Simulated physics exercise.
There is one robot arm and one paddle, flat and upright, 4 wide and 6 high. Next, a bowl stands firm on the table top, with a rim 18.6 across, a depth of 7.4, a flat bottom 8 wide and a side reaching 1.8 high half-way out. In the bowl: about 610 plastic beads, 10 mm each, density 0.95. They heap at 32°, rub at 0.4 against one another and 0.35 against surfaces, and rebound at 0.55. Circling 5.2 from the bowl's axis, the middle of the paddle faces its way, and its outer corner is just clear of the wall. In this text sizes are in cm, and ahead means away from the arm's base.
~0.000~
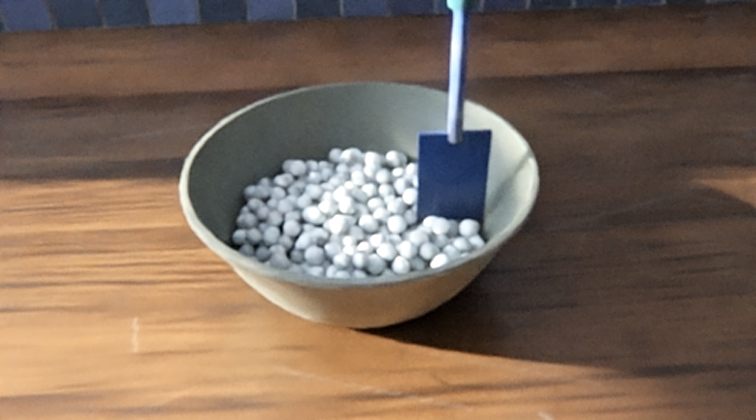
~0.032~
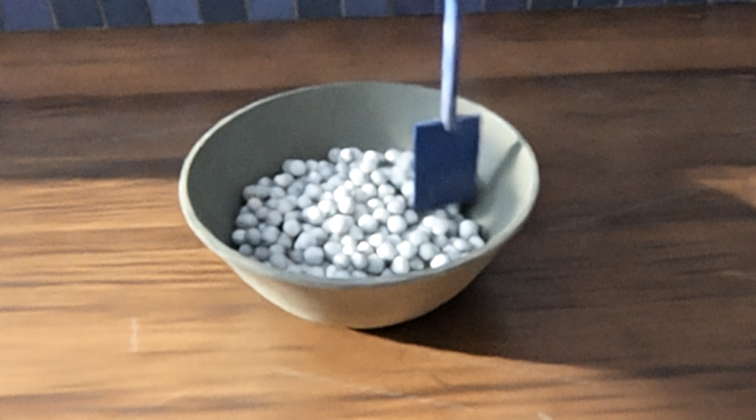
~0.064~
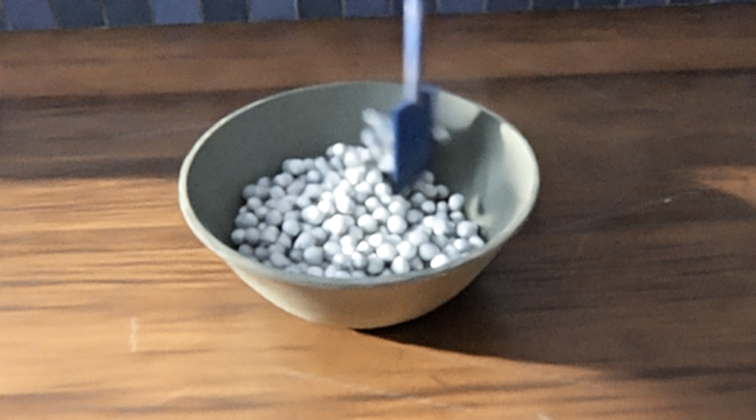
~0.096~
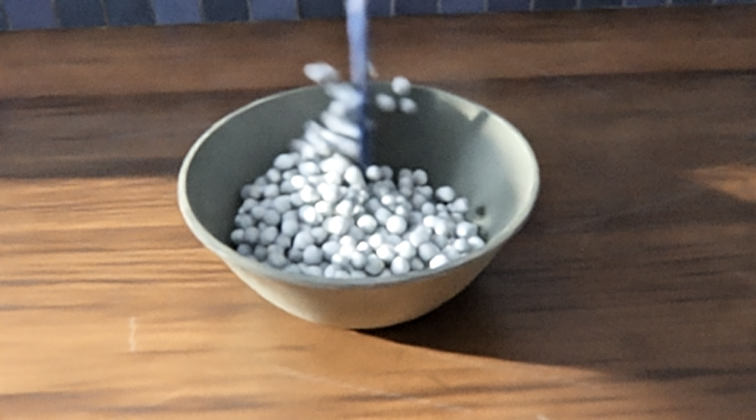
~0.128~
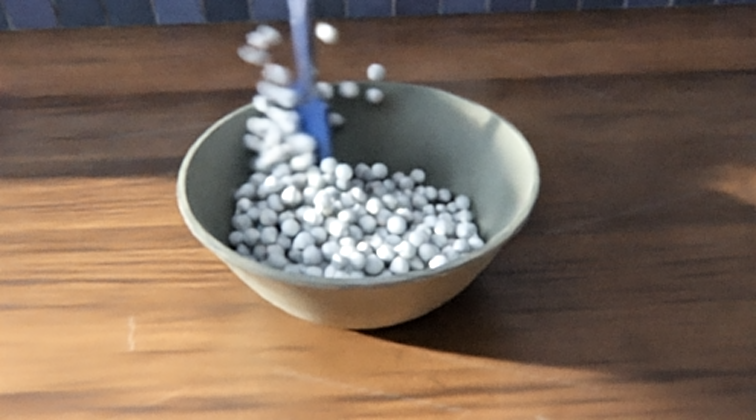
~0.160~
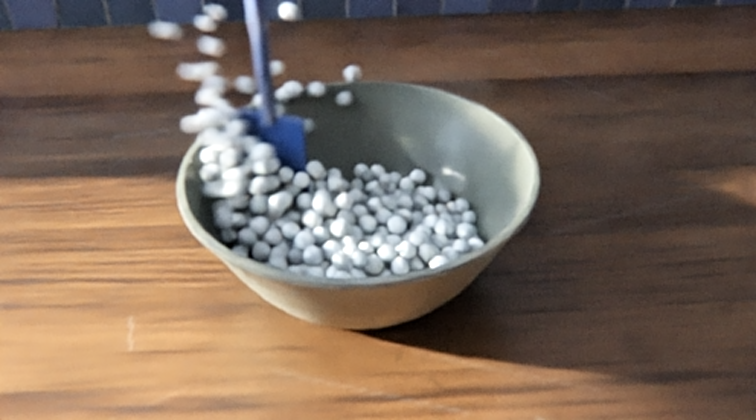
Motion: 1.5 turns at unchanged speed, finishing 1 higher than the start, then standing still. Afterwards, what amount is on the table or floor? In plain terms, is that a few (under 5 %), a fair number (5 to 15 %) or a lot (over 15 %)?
A lot, over 15 %.
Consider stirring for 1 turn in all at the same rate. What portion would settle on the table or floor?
Estimate: About 15 percent.
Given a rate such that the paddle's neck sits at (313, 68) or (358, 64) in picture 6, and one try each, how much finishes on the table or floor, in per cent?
Close to 15 and 10 in a hundred.
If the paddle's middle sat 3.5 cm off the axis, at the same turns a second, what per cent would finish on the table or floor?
It would come to about 25 per cent.
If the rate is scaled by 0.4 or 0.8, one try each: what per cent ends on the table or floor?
Around 5 percent on the first try and 20 percent on the second.
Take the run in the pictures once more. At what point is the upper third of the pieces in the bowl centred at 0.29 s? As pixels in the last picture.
Near (416, 238).
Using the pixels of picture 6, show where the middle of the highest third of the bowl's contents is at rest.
Centre of top third: Approx. (345, 225).
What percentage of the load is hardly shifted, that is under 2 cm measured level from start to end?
I'd guess close to 55 percent of the load.
After 0.29 s, 301° round, highest piece 15 above the table; 544 in the bowl, 4 on the table or floor, 59 in flight or on the tool.
After 0.42 s, 85° round, highest piece 13 above the table; 494 in the bowl, 55 on the table or floor, 58 in flight or on the tool.
After 0.68 s, 180° round, highest piece 5 above the table; 473 in the bowl, 132 on the table or floor, 2 in flight or on the tool.
After 1.38 s, 180° round, highest piece 5 above the table; 473 in the bowl, 134 on the table or floor.
In the end, 473 in the bowl, 134 on the table or floor. That is 22 % on the table or floor.
